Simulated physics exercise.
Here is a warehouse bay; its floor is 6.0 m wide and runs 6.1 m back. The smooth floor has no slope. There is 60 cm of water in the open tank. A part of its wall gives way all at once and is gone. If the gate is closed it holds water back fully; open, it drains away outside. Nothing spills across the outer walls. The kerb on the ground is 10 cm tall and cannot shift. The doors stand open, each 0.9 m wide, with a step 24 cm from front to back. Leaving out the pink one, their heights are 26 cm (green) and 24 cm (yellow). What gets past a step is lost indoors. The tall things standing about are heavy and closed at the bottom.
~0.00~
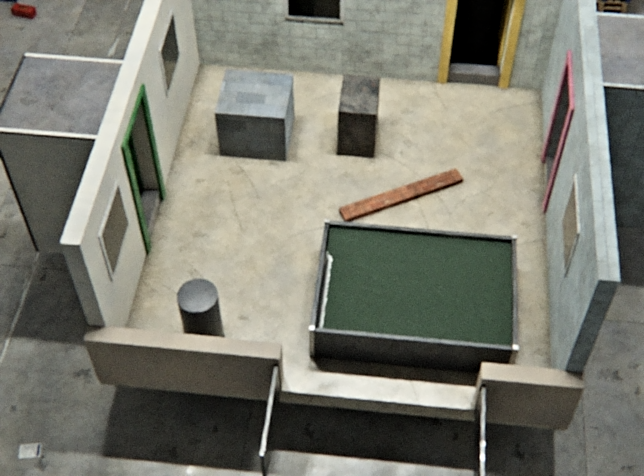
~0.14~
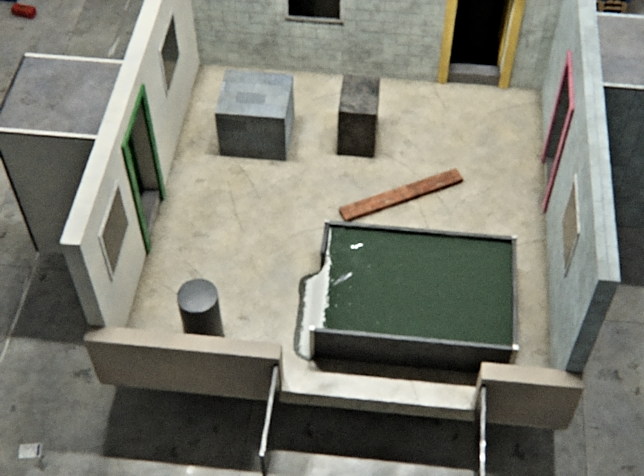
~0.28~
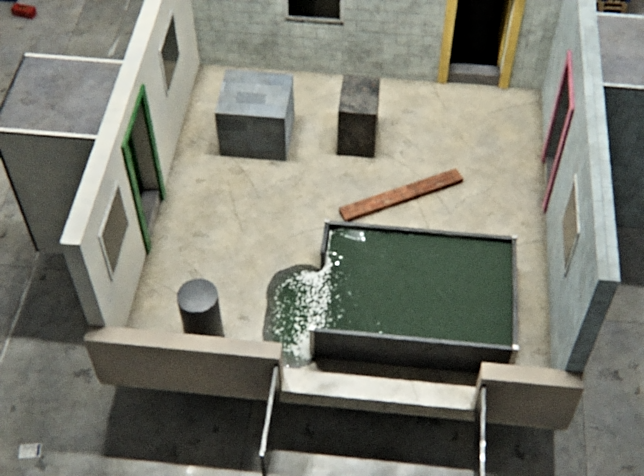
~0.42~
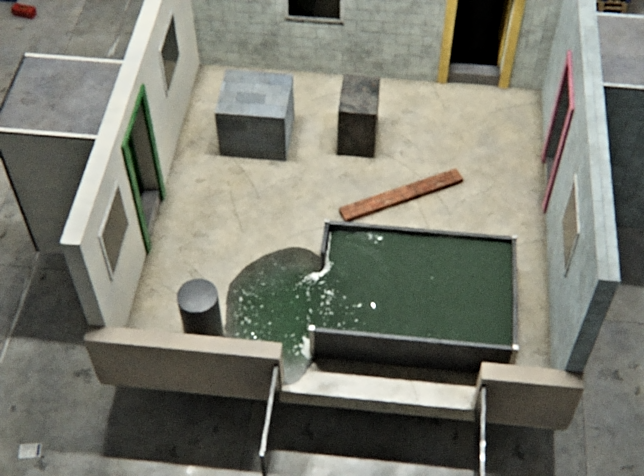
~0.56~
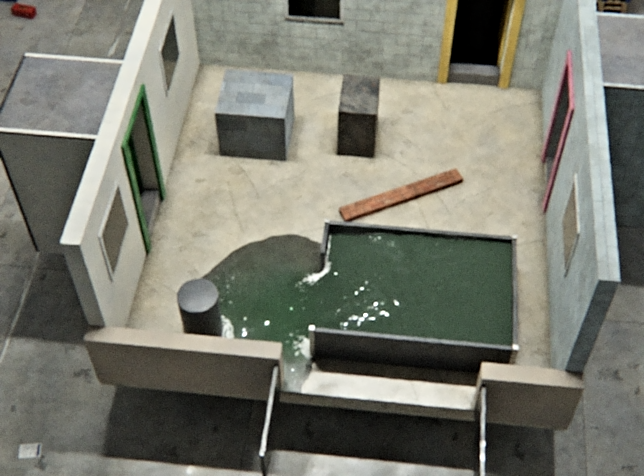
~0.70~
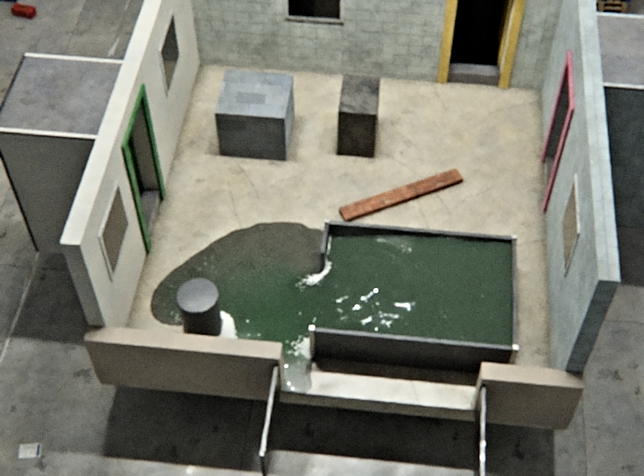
In a warehouse bay, the left wall of an open tank of green water gave way, and water poured out leftward, spreading across the pale floor and around a grey cylinder near the front.
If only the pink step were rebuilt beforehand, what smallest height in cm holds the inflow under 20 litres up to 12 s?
Close to 7 cm is just enough.
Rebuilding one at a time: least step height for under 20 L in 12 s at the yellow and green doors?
About 11.0 cm at yellow and 22 cm at green.
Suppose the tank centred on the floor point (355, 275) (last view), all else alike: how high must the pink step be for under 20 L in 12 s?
Some 6.0 cm.
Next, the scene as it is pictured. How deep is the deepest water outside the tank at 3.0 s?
Up to some 35 cm.
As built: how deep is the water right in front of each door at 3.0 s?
In cm: Green 26, pink 0, yellow 0.
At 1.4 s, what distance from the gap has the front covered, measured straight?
Some 3.2 m out.
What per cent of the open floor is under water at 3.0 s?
Near 35 per cent is wet.
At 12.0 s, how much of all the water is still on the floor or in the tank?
About 92 per cent.
After 1.4 s water covers 20 % of the floor, deepest (42 cm) near (235, 359); it has not reached the pink door.
After 3.0 s water covers 35 % of the floor, deepest (35 cm) near (118, 359); it has not reached the pink door.
After 12.0 s water covers 95 % of the floor, deepest (14 cm) near (496, 258); 10 cm at the pink door, 0 litres in over its 17 cm step.
At the pink door as built, the water arrived by 6.7 s and peaked near 11 cm at 8.4 s.
With a step of 6 cm, 29 litres would have come in within the 12 s; with 8 cm, 12 litres. So under 20 litres takes about 7 cm.
